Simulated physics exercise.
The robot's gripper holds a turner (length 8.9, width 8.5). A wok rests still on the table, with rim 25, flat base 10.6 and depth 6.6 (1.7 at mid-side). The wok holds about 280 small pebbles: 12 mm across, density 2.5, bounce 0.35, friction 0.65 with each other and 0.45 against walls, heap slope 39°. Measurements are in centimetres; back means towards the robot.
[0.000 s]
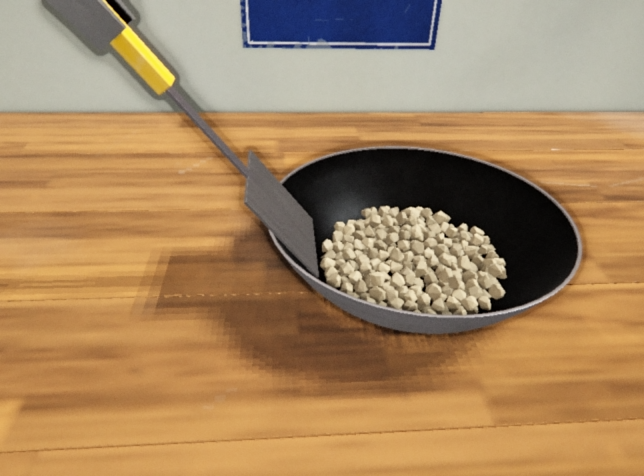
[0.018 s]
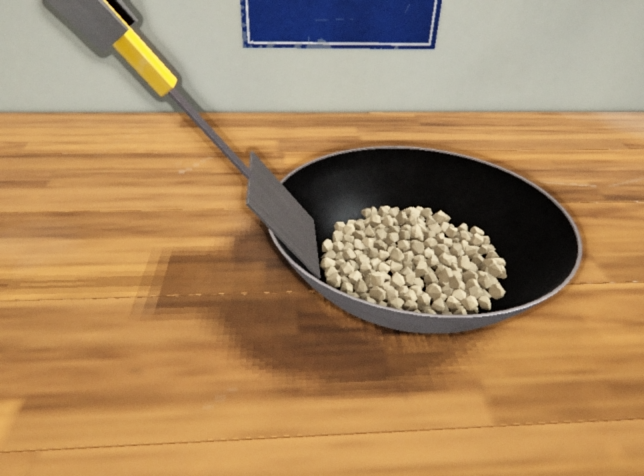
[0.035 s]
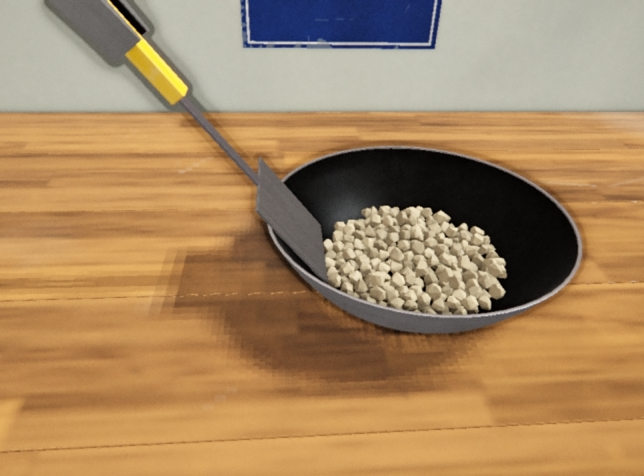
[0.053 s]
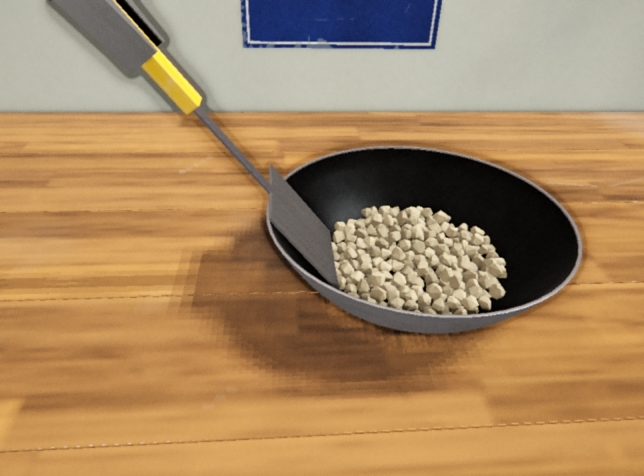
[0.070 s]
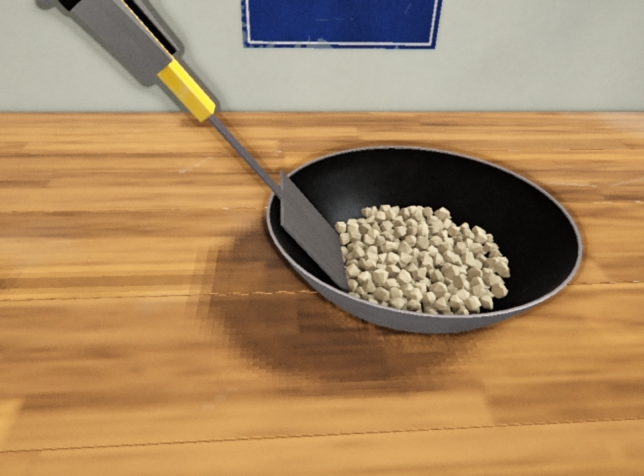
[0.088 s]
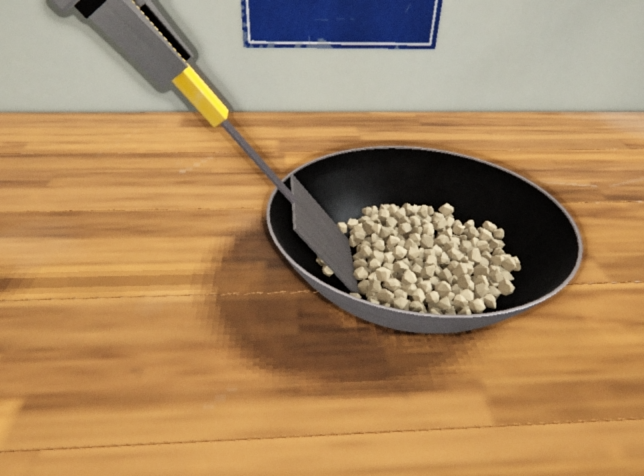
To begin with, a gray turner with a yellow collar, held by a robot gripper, rests at the left inside edge of a black wok heaped with small pale pebbles on a wooden table. It then slides slowly right and slightly down, nudging the nearest pebbles a little to the right.
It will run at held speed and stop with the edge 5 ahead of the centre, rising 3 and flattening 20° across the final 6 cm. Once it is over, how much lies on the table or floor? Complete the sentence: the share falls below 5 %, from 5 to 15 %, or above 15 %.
The share falls below 5 %.
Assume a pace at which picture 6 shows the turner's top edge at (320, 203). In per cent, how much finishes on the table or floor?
Estimate: Close to 5 %.
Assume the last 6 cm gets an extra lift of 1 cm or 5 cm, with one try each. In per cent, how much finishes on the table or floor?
Near 0 and 0 percent respectively.
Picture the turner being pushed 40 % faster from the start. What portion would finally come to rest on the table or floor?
Around 0 per cent would finish on the table or floor.
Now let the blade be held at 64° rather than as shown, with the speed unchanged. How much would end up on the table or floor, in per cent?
0 %.
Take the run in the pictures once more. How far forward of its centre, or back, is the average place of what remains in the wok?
I'd say close to 5.0 cm toward the front.
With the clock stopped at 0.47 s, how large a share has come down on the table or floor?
Some 0 per cent of the load.
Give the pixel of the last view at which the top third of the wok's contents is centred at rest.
(506, 231).
After 0.16 s, sloping 53°, highest piece 6 above the table; 275 in the wok.
After 0.23 s, sloping 43°, highest piece 7 above the table; 275 in the wok.
After 0.47 s, sloping 33°, highest piece 7 above the table; 275 in the wok.
After 1.52 s, sloping 33°, highest piece 7 above the table; 275 in the wok.
In the end, 275 in the wok. That is 0 % on the table or floor.
